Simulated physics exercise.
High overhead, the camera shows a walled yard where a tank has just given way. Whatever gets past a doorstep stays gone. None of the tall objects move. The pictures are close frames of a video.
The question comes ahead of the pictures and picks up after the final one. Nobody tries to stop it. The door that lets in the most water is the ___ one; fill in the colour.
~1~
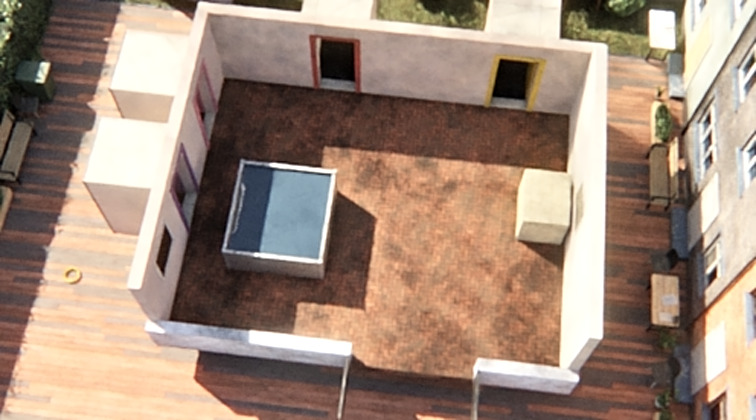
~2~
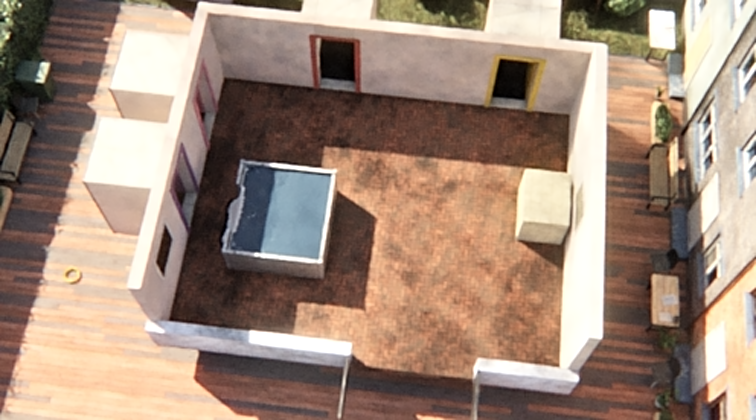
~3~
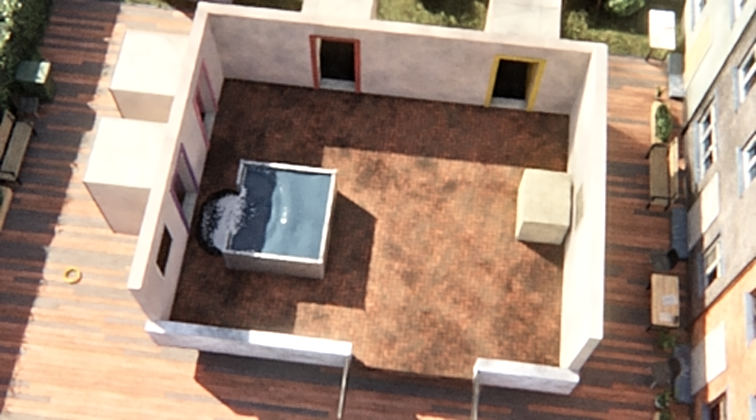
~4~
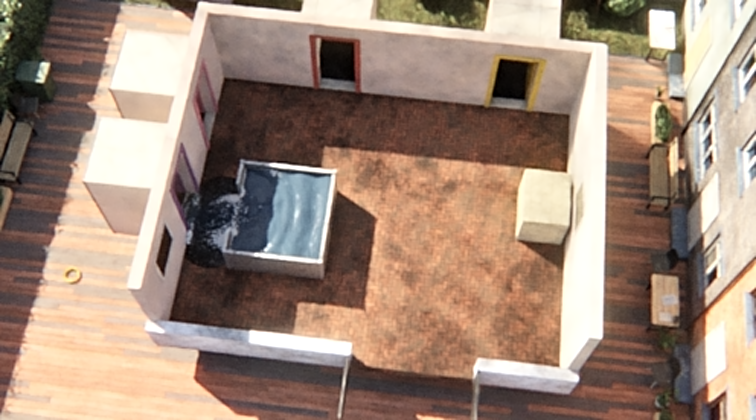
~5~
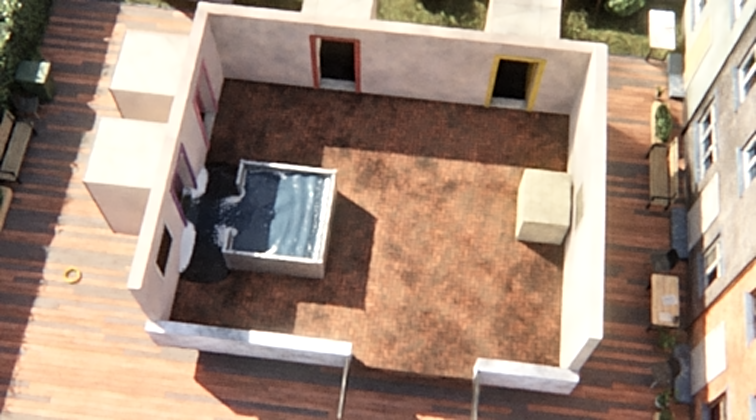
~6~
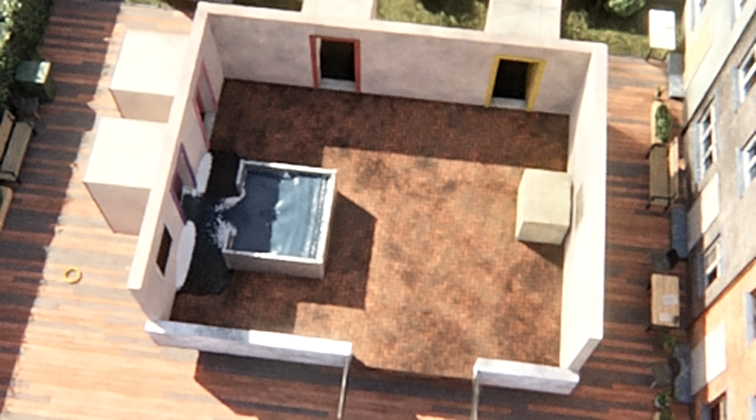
Purple.
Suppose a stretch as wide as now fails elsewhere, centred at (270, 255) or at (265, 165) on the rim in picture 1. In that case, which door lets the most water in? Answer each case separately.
The pink door, then the pink door.
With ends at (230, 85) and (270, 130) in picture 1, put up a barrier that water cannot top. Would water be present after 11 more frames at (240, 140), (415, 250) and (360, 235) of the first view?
Spot by spot, my read is reached by the flood, then still bare, then still bare.
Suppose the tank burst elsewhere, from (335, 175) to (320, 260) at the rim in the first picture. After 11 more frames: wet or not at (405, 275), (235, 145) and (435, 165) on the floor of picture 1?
The first spot is soaked through, the second is left untouched and the third is soaked through.
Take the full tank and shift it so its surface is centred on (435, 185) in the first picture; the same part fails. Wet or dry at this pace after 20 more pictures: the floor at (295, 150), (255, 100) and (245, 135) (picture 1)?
In order: Reached, reached, reached.
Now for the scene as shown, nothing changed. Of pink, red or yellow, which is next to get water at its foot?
It would be the pink one.
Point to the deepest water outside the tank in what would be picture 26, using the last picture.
That would be (191, 225).
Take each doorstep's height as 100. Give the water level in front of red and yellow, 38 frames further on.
Estimate, in order: 90 and 50 percent.
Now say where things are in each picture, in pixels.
The water tank at (281, 212) is whole and still, in the first frame.
Water pours out at (238, 218) and has run to a hidden place, in the second frame.
Water pours out at (239, 219) and has run to (200, 236), in the third frame.
Water pours out at (239, 219) and has run to (185, 252), in the fourth frame.
Water pours out at (239, 219) and has run to (180, 274), in the fifth frame.
The front is at (176, 292), out from the gap at (238, 218), in the sixth frame.
A moment on, water covers 15 % of the floor; pink door wet at the sill, nothing in, purple door a lot in, red door not reached, yellow door not reached.
Next, water covers 20 % of the floor; pink door a trickle in, purple door a lot in, red door not reached, yellow door not reached.
Then, water covers 40 % of the floor; pink door a trickle in, purple door a lot in, red door wet at the sill, nothing in, yellow door not reached.
Later, water covers 75 % of the floor; pink door a trickle in, purple door a lot in, red door wet at the sill, nothing in, yellow door wet at the sill, nothing in.
In the end, water covers 95 % of the floor; pink door a trickle in, purple door a lot in, red door wet at the sill, nothing in, yellow door wet at the sill, nothing in; the purple door has let in the most.
